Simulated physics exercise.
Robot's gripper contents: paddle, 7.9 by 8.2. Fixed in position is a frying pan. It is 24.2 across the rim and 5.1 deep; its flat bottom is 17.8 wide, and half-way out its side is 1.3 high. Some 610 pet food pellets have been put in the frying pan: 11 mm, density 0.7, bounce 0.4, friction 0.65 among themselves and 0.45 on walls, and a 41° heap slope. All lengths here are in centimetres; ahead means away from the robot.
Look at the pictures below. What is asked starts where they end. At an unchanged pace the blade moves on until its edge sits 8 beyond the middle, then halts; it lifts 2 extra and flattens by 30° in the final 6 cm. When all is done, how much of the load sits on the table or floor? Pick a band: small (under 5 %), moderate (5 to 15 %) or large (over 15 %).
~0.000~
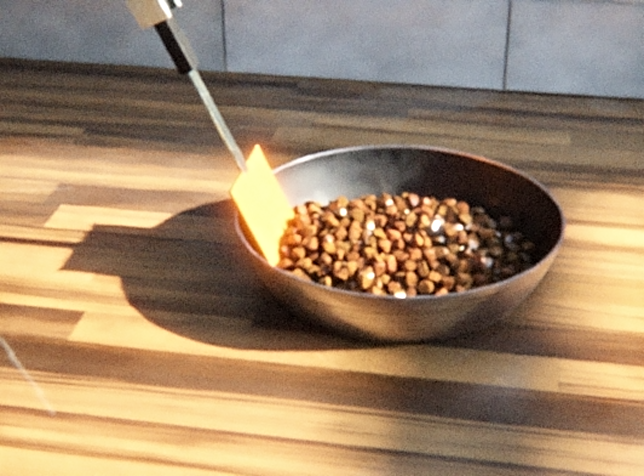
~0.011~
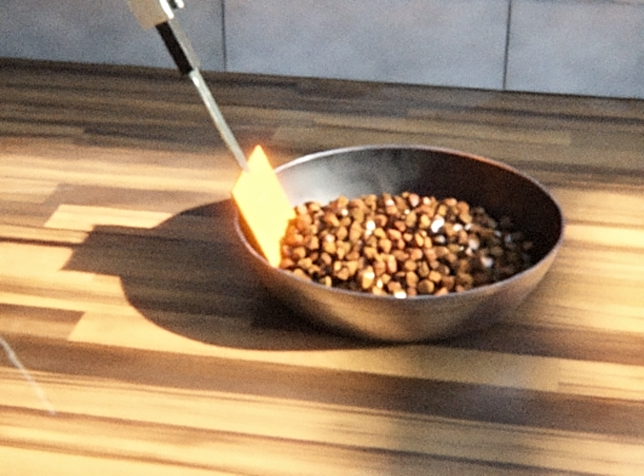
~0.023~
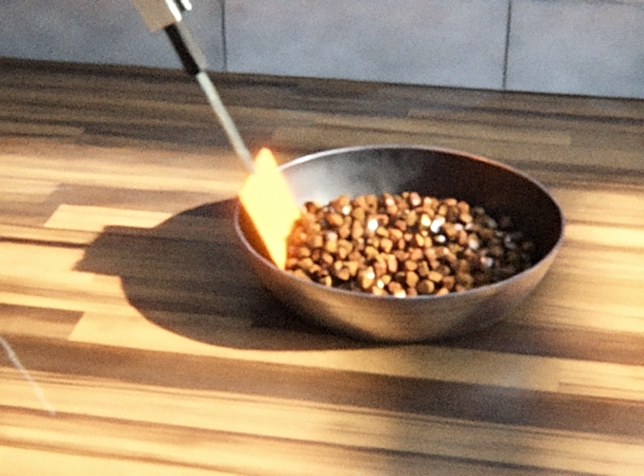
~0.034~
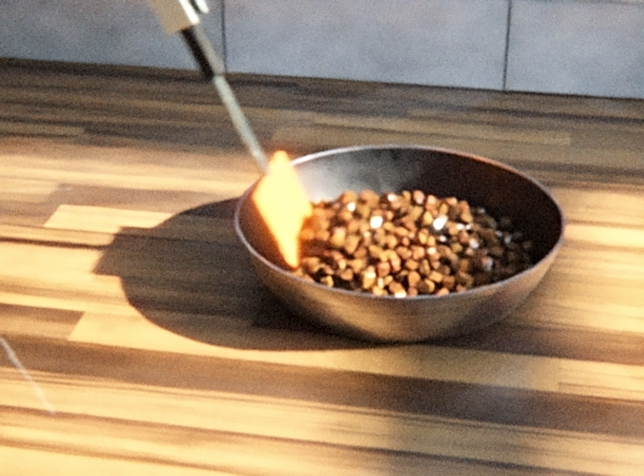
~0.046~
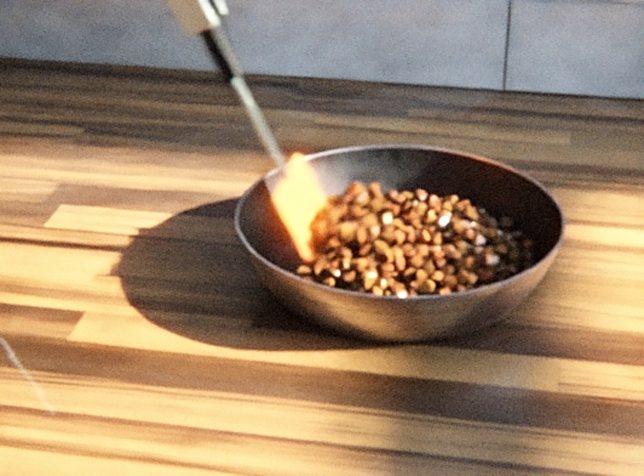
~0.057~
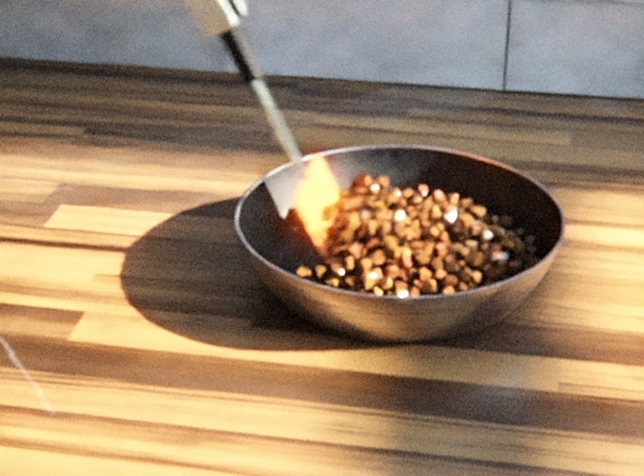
The share is large, over 15 %.
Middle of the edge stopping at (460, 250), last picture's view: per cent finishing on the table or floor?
Something close to 10 in a hundred.
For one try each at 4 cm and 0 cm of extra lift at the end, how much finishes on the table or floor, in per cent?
30 and 10 %.
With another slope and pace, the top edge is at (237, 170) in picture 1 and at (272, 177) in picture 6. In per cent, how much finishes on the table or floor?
5 %.
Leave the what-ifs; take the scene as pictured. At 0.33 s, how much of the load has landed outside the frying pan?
15 per cent.
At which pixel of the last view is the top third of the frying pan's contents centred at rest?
At about (507, 240).
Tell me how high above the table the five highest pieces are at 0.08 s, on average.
Roughly 7 centimetres.
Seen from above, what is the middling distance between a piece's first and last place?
Some 5 centimetres.
By 0.08 s, sloping 64°, highest piece 8 above the table; 614 in the frying pan.
By 0.11 s, sloping 56°, highest piece 9 above the table; 614 in the frying pan.
By 0.33 s, sloping 34°, highest piece 10 above the table; 480 in the frying pan, 89 on the table or floor, 45 on the blade or in flight.
By 1.38 s, sloping 34°, highest piece 6 above the table; 480 in the frying pan, 134 on the table or floor.
Final count, 480 in the frying pan, 134 on the table or floor. That is 22 % on the table or floor.
